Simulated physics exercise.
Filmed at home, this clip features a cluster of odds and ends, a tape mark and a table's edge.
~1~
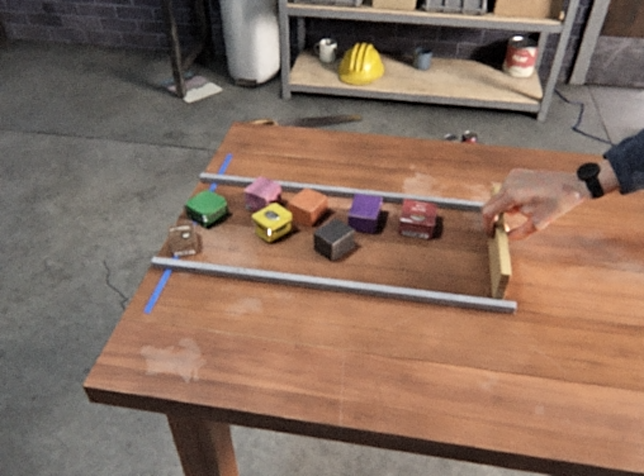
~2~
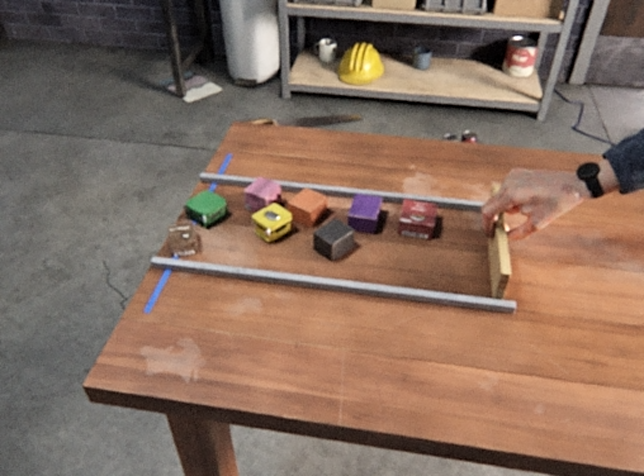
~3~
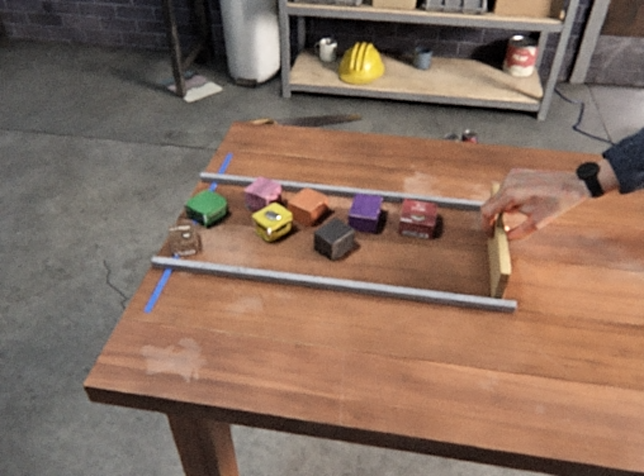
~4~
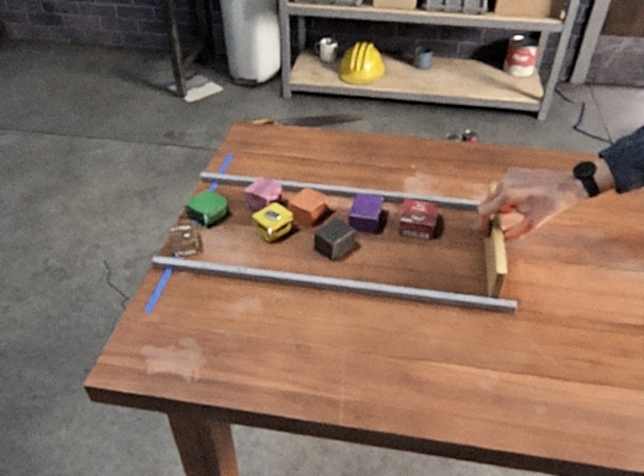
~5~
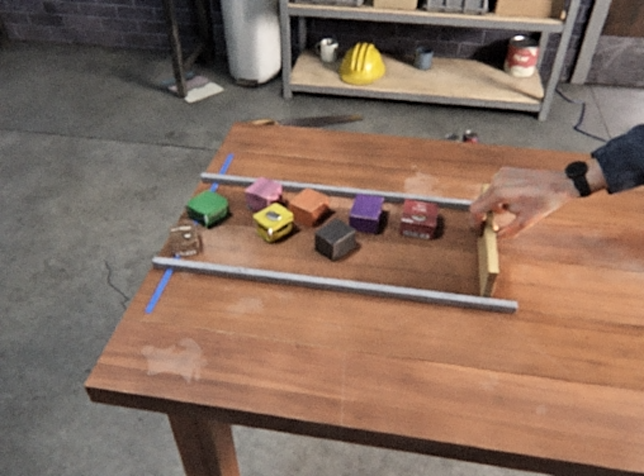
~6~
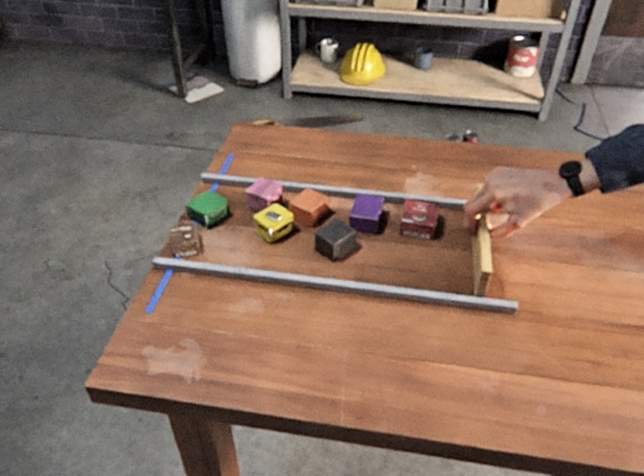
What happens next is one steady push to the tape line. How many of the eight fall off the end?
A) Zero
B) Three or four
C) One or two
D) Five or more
Option D: Five or more.
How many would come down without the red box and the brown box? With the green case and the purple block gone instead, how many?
4 and 4.
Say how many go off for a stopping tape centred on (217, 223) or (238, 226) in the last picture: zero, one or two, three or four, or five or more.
The falls would be three to four; either three or four.
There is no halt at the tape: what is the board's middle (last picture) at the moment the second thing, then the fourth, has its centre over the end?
The middle is near (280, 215) first and near (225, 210) after.
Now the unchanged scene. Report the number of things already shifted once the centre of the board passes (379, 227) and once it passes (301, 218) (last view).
The counts are 3 and 7.
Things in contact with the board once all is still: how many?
2 are in contact with it.
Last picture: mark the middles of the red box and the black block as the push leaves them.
Same order as the question: First (190, 194), second (174, 226).
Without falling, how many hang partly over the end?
Answer: 2.
Soon after, none off yet; brown box at rest near (184, 240); green case at rest near (208, 210); pink box at rest near (265, 197).
Then, none off yet; brown box at rest near (184, 240); green case moved about its own width near (178, 211); pink box moved well along near (195, 183).
At rest, the number that fall off is five or more; fallen, purple block, orange block, yellow case, pink box, green case and brown box.
